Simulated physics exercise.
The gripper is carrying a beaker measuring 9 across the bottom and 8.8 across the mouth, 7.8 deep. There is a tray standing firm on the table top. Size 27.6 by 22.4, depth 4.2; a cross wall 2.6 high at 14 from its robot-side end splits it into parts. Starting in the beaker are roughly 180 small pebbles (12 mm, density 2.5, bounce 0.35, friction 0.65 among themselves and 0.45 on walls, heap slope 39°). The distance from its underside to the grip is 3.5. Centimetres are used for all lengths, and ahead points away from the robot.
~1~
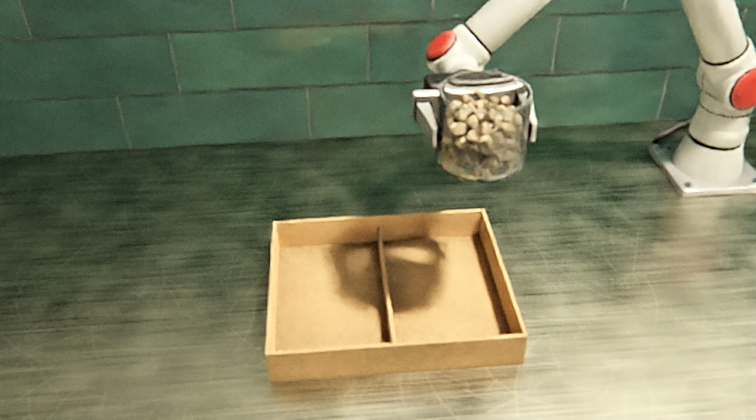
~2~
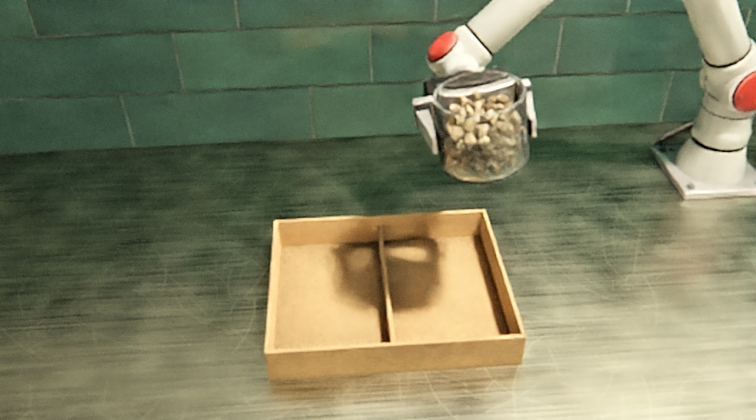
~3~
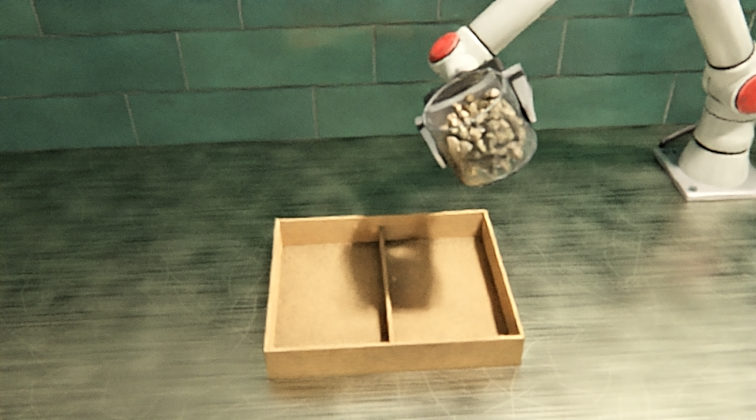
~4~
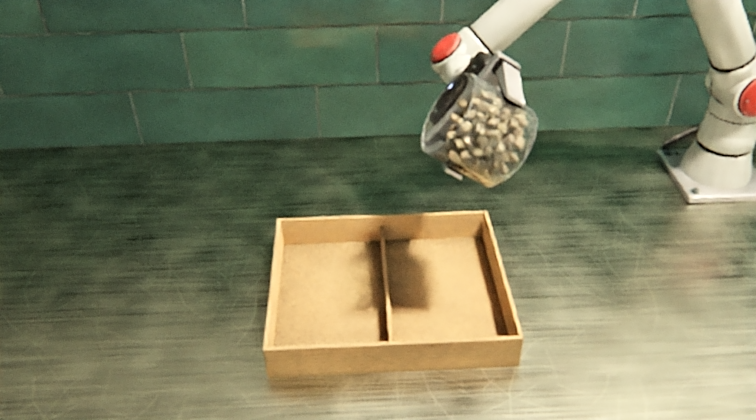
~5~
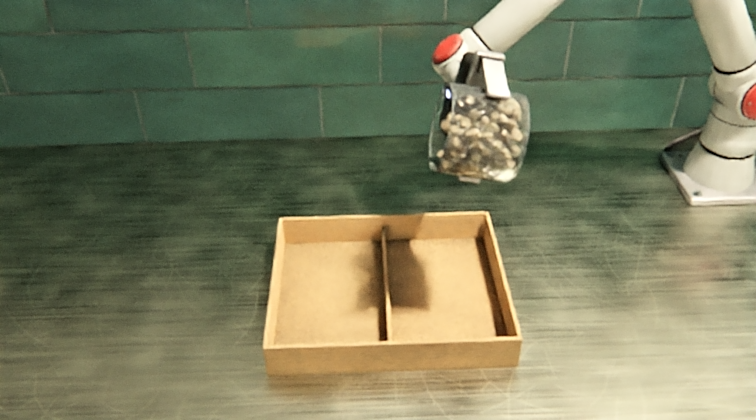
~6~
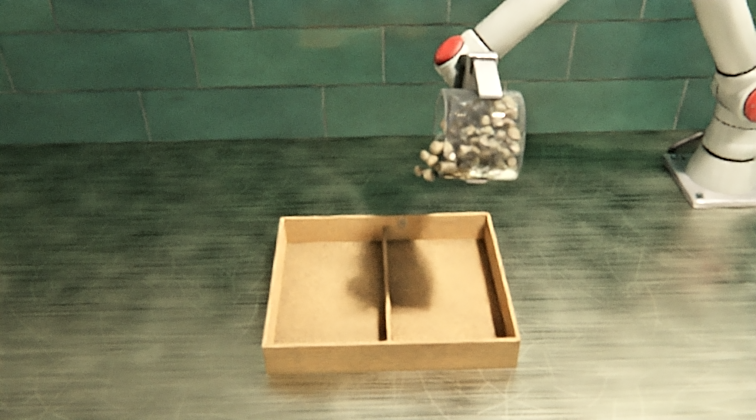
We see a white robot arm holding a clear beaker of small pebbles above a divided tray on a table, steadily tilting it onto its side until some pebbles bunch out past the mouth on the left.
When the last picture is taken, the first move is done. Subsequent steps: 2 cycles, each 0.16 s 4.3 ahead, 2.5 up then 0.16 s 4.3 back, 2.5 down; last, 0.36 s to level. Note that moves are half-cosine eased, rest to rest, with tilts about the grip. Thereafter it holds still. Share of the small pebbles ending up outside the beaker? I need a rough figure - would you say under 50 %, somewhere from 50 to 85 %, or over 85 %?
I would say somewhere from 50 to 85 %.
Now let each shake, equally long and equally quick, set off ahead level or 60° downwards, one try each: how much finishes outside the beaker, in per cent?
Try one gives about 65 in a hundred, try two about 15 in a hundred.
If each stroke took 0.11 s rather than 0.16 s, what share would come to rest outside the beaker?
In that case about 100 in a hundred.
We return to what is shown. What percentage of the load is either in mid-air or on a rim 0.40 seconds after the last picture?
It amounts to roughly 11 in a hundred.
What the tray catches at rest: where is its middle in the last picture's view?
Centre estimate: Around (376, 295).
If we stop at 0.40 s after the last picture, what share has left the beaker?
Around 45 percent at that moment.
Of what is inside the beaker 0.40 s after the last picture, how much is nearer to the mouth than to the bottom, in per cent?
Mouth half: Close to 50 per cent.
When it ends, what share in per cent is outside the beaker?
Roughly 70 percent.
Then, 0.40 s later, tilted 86° forward, highest piece 25 above the table; 95 in the beaker, 39 in the far-side part, 23 in the robot-side part, 20 in flight or on a rim.
Then, 0.80 s later, tilted 50° forward, highest piece 24 above the table; 70 in the far-side part, 55 in the robot-side part, 51 in the beaker, 1 in flight or on a rim.
Then, 1.20 s later, level, highest piece 25 above the table; 71 in the far-side part, 55 in the robot-side part, 51 in the beaker.
Then, 2.25 s later, level, highest piece 25 above the table; 71 in the far-side part, 55 in the robot-side part, 51 in the beaker.
At rest, 71 in the far-side part, 55 in the robot-side part, 51 in the beaker. That is 71 % outside the beaker.
